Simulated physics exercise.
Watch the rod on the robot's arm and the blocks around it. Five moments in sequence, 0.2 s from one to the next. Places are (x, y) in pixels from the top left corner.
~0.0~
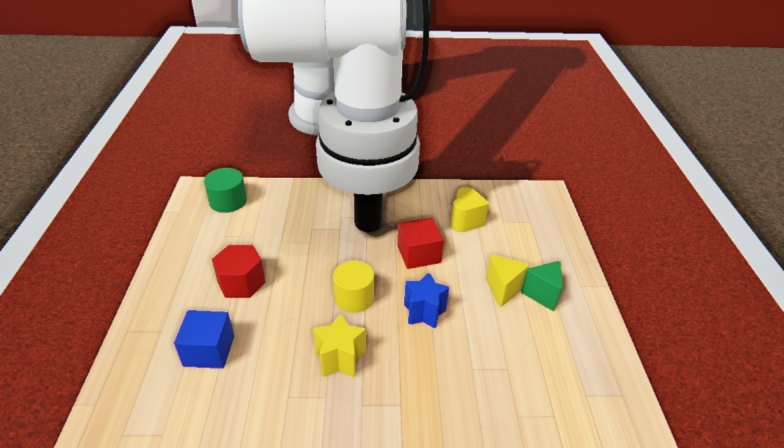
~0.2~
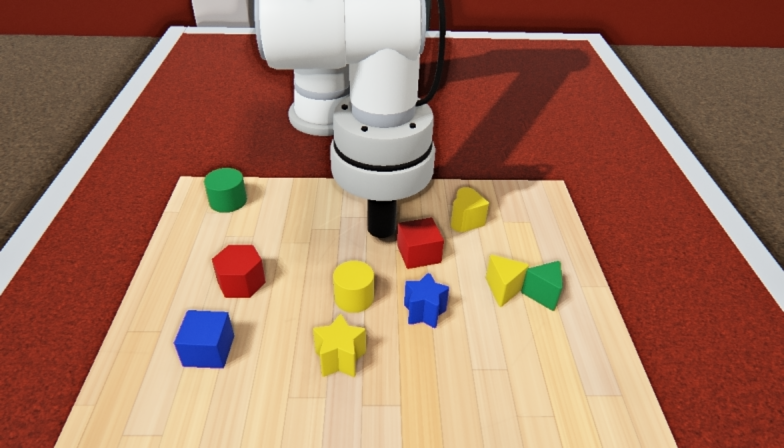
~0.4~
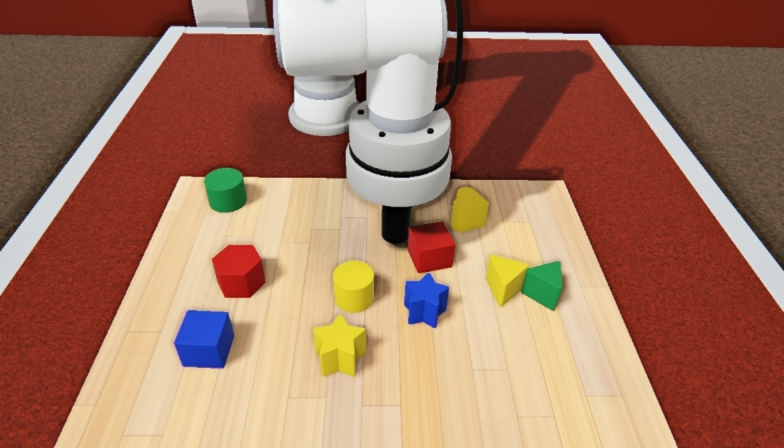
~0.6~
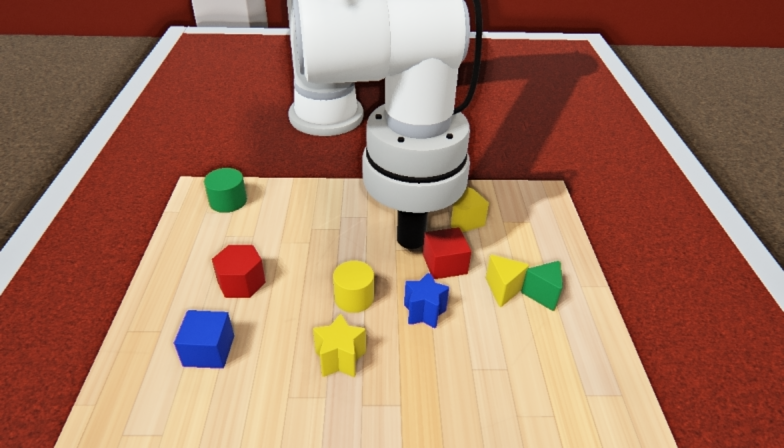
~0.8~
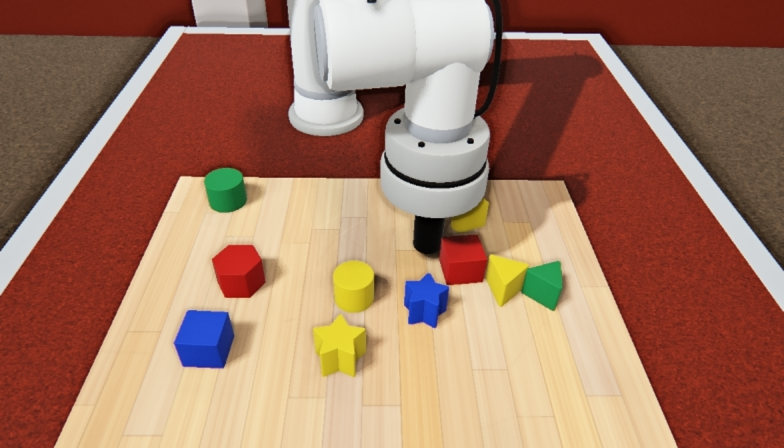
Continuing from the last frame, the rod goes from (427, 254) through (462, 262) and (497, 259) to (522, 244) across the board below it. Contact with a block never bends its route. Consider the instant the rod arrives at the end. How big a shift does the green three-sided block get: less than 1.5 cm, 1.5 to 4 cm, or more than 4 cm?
It will fall in the middle band, 1.5 to 4 cm.
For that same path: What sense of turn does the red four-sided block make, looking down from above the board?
In a top view, it turns clockwise.
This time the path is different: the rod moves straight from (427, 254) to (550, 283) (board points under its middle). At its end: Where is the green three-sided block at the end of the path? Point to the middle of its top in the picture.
The point I'd pick in the picture is (569, 284).
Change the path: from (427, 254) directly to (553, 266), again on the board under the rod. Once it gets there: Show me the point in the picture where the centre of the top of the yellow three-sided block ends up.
It comes to (527, 288).
The first path, step by step. One third of the way, rod at (465, 253); red four-sided block at (494, 263), turned 30° clockwise; yellow three-sided block at (525, 274), turned 35° clockwise; green three-sided block at (563, 279), turned 45° anticlockwise.
Two thirds of the way, rod at (499, 249); red four-sided block at (508, 263), turned 65° clockwise; yellow three-sided block at (536, 281), turned 70° clockwise; green three-sided block at (566, 282), turned 60° anticlockwise.
At the end, rod at (524, 235); red four-sided block at (508, 263), turned 65° clockwise; yellow heart block still; yellow three-sided block at (536, 281), turned 70° clockwise; green three-sided block at (566, 282), turned 60° anticlockwise.
